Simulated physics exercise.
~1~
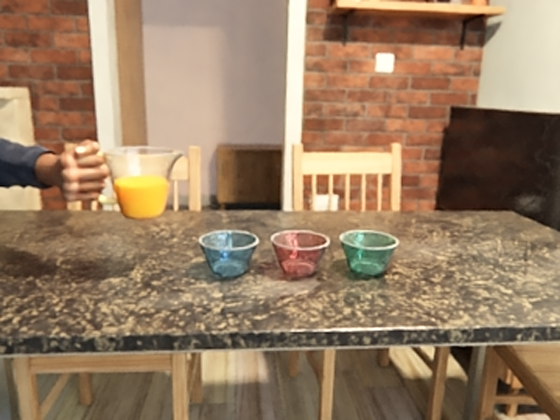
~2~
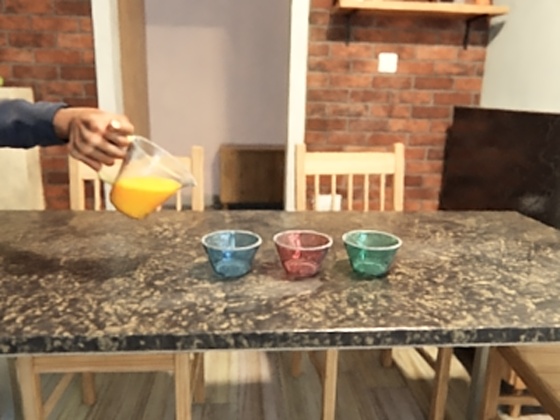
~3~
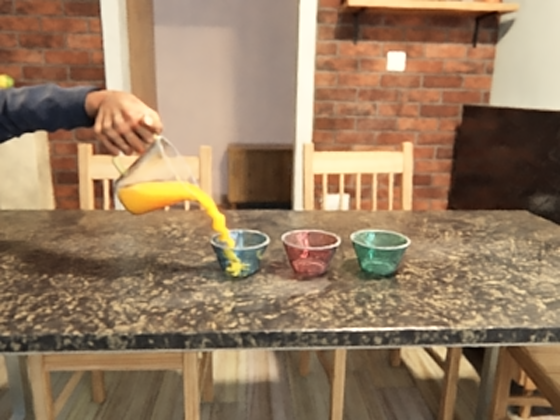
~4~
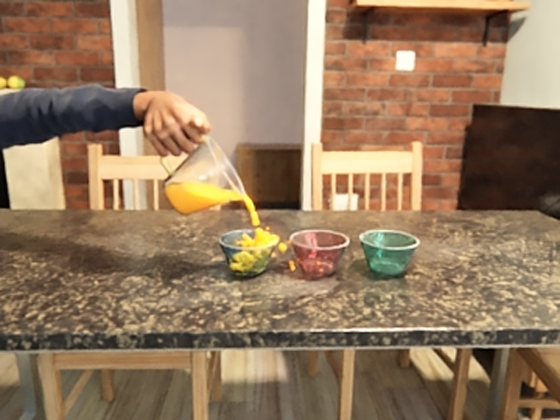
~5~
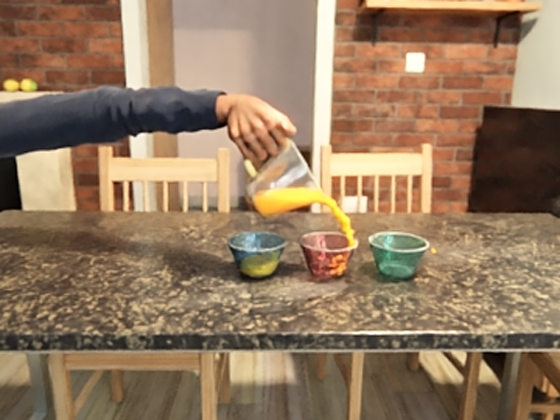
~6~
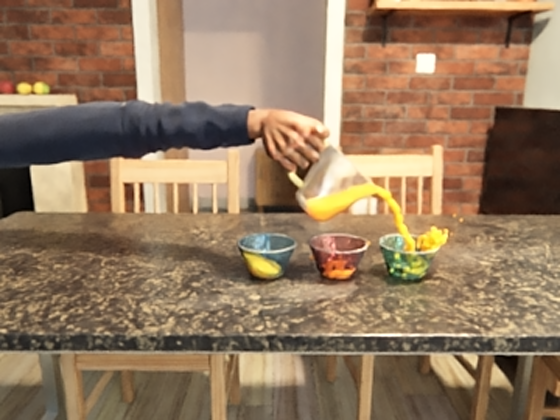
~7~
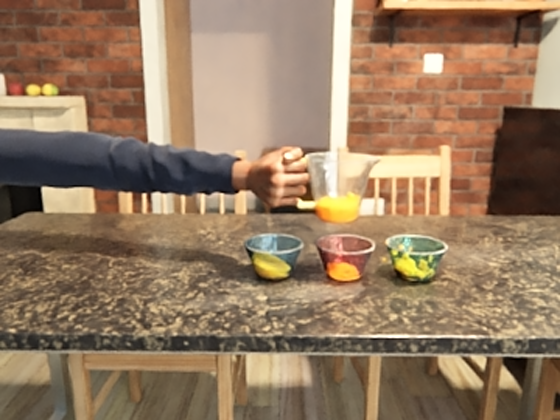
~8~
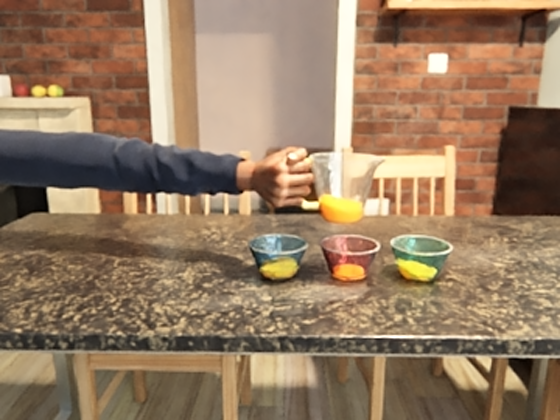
Hand pouring orange juice from a clear jug along blue, red and green cups, leaving a little in each and some in the jug.
